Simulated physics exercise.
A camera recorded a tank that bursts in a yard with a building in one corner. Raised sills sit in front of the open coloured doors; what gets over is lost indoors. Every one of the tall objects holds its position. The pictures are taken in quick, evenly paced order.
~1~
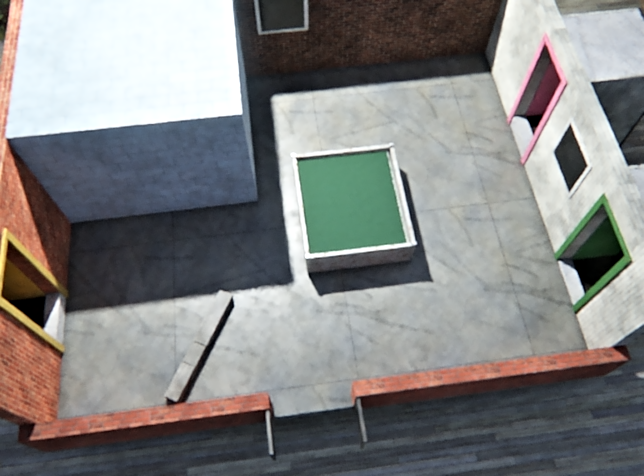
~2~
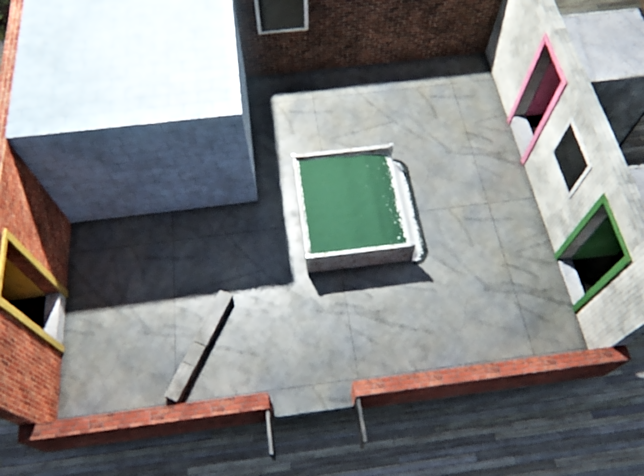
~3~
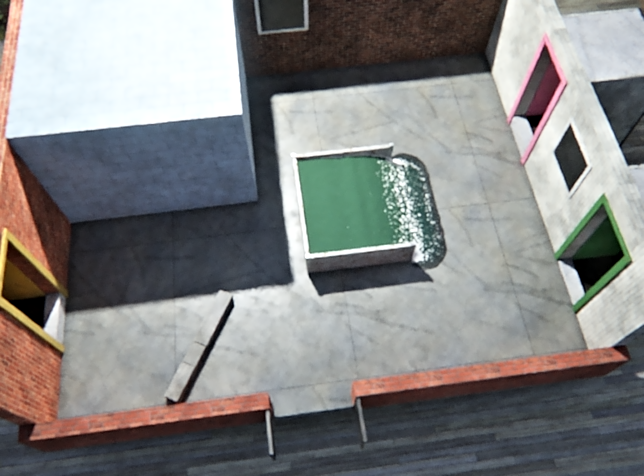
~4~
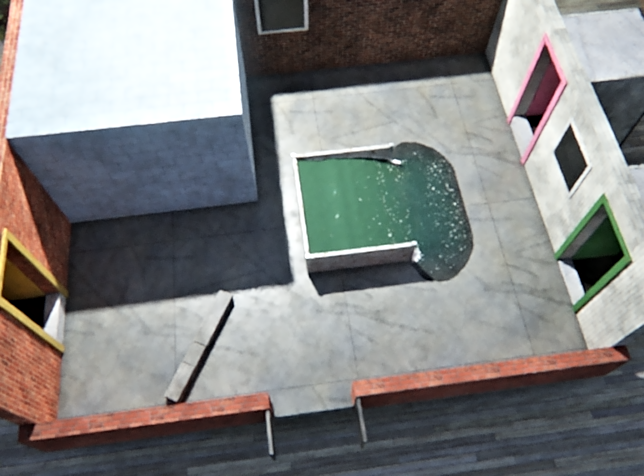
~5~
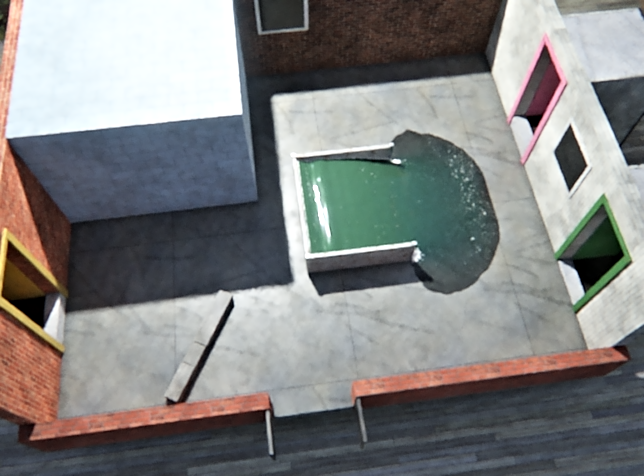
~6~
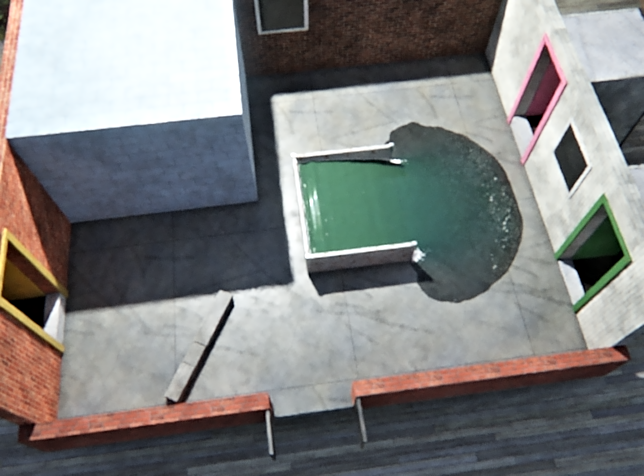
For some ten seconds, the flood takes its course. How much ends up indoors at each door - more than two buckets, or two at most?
Indoors: Yellow door, two at most; pink door, two at most; green door, more than two.
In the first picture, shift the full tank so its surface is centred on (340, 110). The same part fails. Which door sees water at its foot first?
Answer: The door marked pink.
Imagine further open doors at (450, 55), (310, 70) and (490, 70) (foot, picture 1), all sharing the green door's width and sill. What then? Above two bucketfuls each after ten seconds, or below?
Lab note, doors in listed order: Over the limit, under the limit, over the limit.
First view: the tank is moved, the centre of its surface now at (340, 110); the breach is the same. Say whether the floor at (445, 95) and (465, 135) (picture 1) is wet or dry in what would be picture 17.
In the order asked: Waterlogged, then waterlogged.
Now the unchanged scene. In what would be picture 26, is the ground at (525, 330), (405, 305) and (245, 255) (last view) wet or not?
First spot soaked, second not wet, third not wet.
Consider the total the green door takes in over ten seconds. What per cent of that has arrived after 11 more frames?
That share would be near 20 %.
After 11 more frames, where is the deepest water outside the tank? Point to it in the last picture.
Deepest point: About (534, 195).
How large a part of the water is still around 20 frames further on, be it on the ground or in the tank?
Around 98 percent.
A moment on, water covers 25 % of the floor; the yellow door not reached, the pink door wet at the sill, nothing in, the green door wet at the sill, nothing in.
Next, water covers 30 % of the floor; the yellow door not reached, the pink door wet at the sill, nothing in, the green door over two buckets in.
Then, water covers 35 % of the floor; the yellow door not reached, the pink door wet at the sill, nothing in, the green door over two buckets in.
Later, water covers 65 % of the floor; the yellow door not reached, the pink door wet at the sill, nothing in, the green door far over two buckets in.
In the end, water covers 85 % of the floor; the yellow door not reached, the pink door wet at the sill, nothing in, the green door far over two buckets in.
